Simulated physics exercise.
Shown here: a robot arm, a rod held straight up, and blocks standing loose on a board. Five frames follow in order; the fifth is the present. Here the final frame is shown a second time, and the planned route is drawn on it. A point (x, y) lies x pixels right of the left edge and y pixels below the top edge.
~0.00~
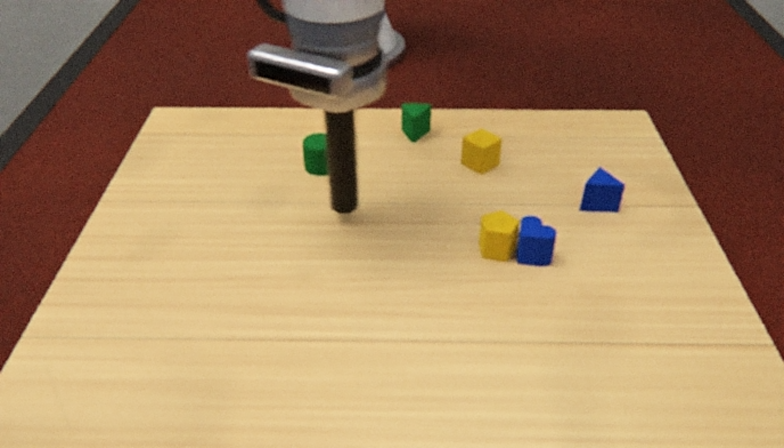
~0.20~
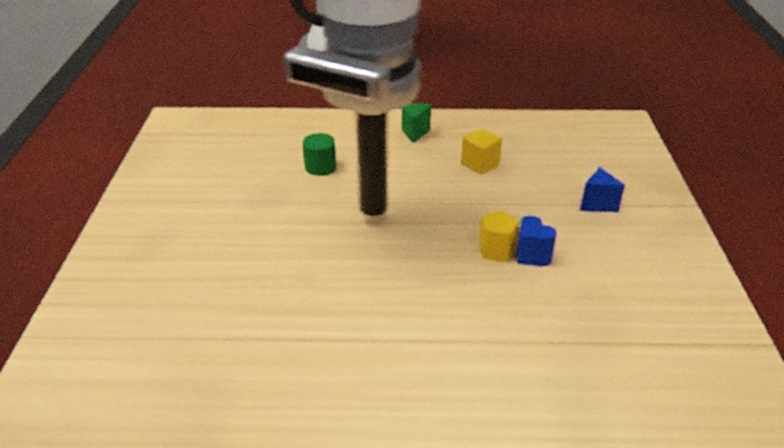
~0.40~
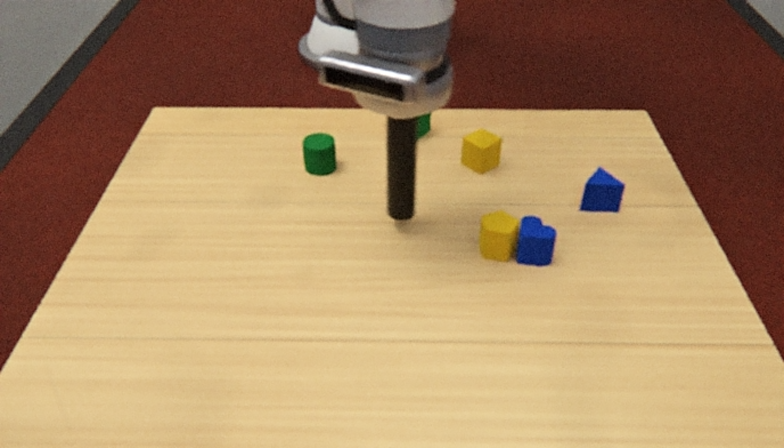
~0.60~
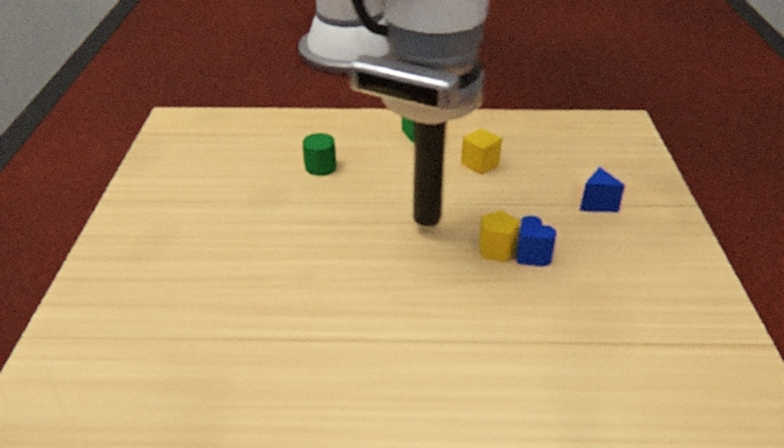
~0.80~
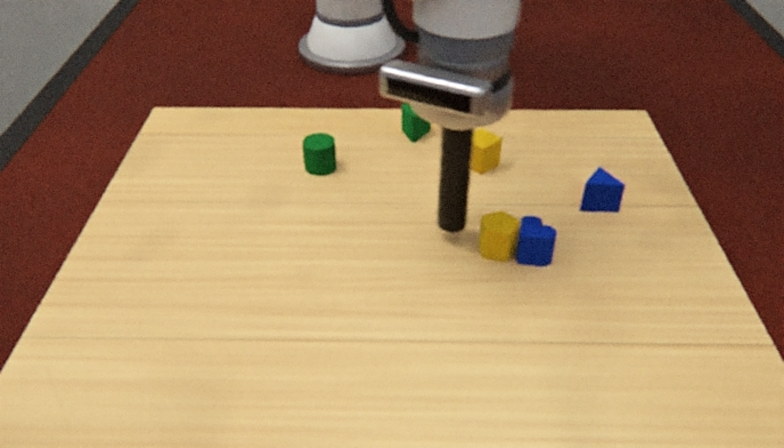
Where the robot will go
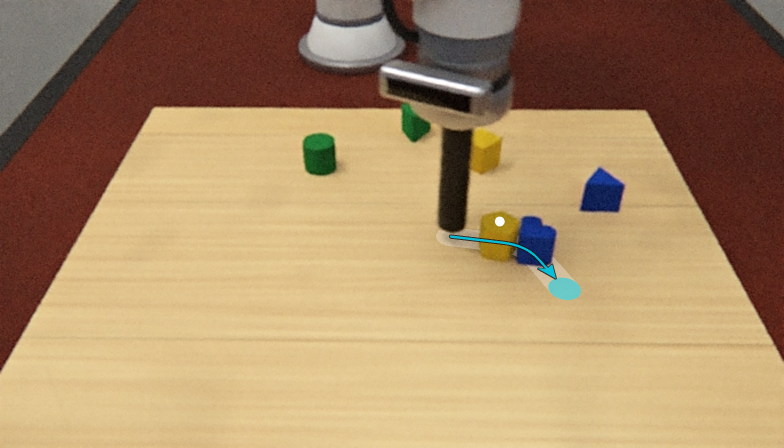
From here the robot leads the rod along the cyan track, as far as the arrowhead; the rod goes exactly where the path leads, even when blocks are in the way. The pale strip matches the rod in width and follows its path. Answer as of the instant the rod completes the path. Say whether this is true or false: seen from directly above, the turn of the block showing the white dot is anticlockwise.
Answer: True.
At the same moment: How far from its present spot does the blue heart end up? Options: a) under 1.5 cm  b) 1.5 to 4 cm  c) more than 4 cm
c - more than 4 cm.
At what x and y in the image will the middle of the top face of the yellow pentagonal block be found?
Its top centre lands on (609, 265).
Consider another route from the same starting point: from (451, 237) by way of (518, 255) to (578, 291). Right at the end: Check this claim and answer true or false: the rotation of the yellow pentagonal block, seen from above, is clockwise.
Verdict: False.
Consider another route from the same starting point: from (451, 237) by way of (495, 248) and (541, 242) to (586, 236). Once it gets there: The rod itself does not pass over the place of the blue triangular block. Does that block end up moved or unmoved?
It sits in its place.
The line goes from (451, 237) over (497, 242) and (538, 258) to (565, 289); the dot is on the yellow pentagonal block.
What follows on the original path. One third of the way, rod (499, 230); yellow pentagonal block (534, 226); blue heart (565, 236), turned 25° clockwise.
Two thirds of the way, rod (540, 246); yellow pentagonal block (576, 243); blue heart (609, 255), turned 30° clockwise.
At the end, rod (567, 276); yellow pentagonal block (609, 265), turned 30° anticlockwise; blue heart (643, 263).
